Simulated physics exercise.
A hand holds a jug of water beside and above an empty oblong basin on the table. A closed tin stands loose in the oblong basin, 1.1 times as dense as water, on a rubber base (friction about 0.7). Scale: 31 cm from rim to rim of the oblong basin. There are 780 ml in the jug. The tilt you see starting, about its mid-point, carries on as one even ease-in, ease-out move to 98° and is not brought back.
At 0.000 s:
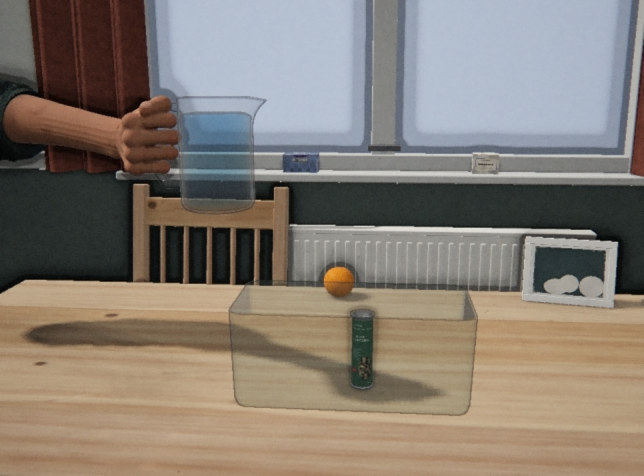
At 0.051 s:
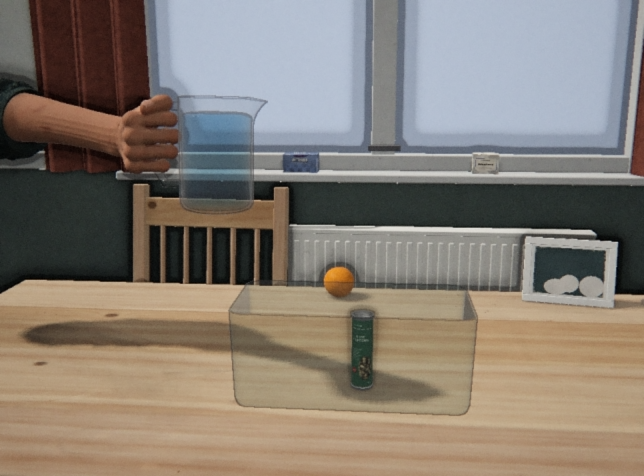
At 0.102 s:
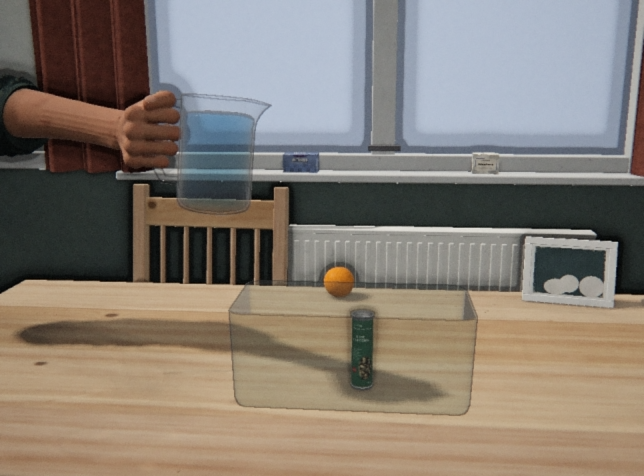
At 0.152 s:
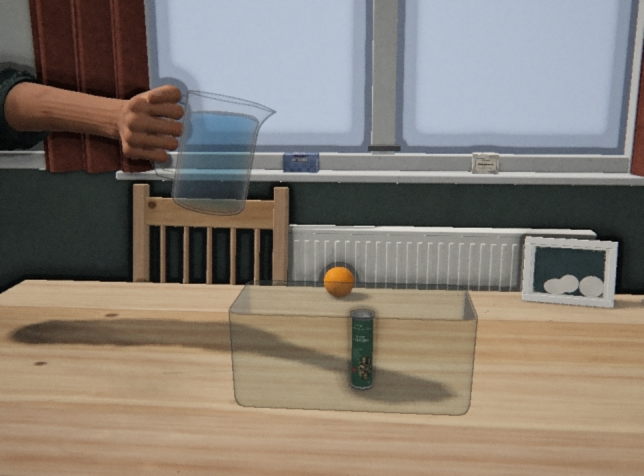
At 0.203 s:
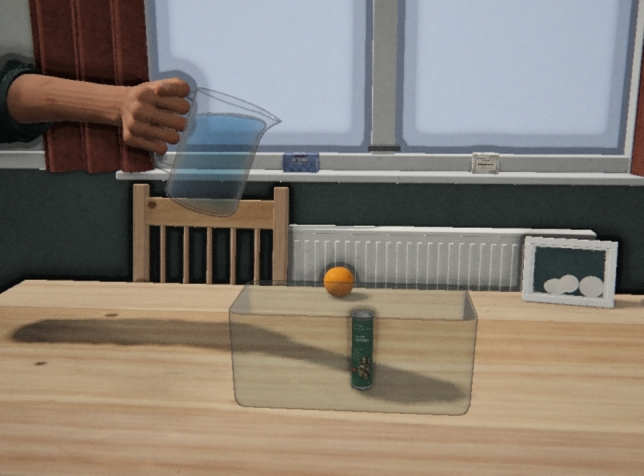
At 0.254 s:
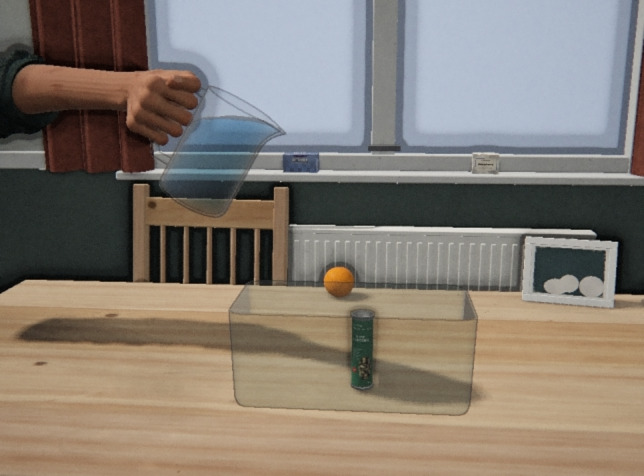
A hand reaching in from the left holds a clear jug of blue water above a wooden table, seen from a fixed, slightly raised view in a room with a window, radiator and chair. On the table stand an empty transparent basin with a green tin inside, an orange ball behind it, and a white-framed picture at right. The hand steadily tilts the jug rightward, the water shifting inside.
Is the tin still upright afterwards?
It goes over.
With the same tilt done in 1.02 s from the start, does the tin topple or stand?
The tin goes over.
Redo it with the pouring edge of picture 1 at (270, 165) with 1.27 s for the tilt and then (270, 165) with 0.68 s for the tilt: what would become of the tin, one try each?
First it remains upright; then it stays up.
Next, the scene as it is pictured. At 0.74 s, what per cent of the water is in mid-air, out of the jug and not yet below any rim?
Near 26 in a hundred.
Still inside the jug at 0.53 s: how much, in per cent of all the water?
About 74 per cent.
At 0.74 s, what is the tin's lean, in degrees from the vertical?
About 10°.
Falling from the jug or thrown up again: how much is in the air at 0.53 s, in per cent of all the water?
Some 22 per cent.
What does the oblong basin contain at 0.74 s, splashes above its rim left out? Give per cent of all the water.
About 40 per cent.
By 0.53 s the tilt is 87° and 73 per cent is still to pour; the tin stands where it began.
By 0.74 s the tilt is 98° and 34 per cent is still to pour; the tin leans 10°.
By 0.95 s the tilt is 98° and 12 per cent is still to pour; the tin lies on its side.
By 1.18 s the tilt is 98° and 4 per cent is still to pour; the tin lies on its side.
At rest the tin lies on its side.
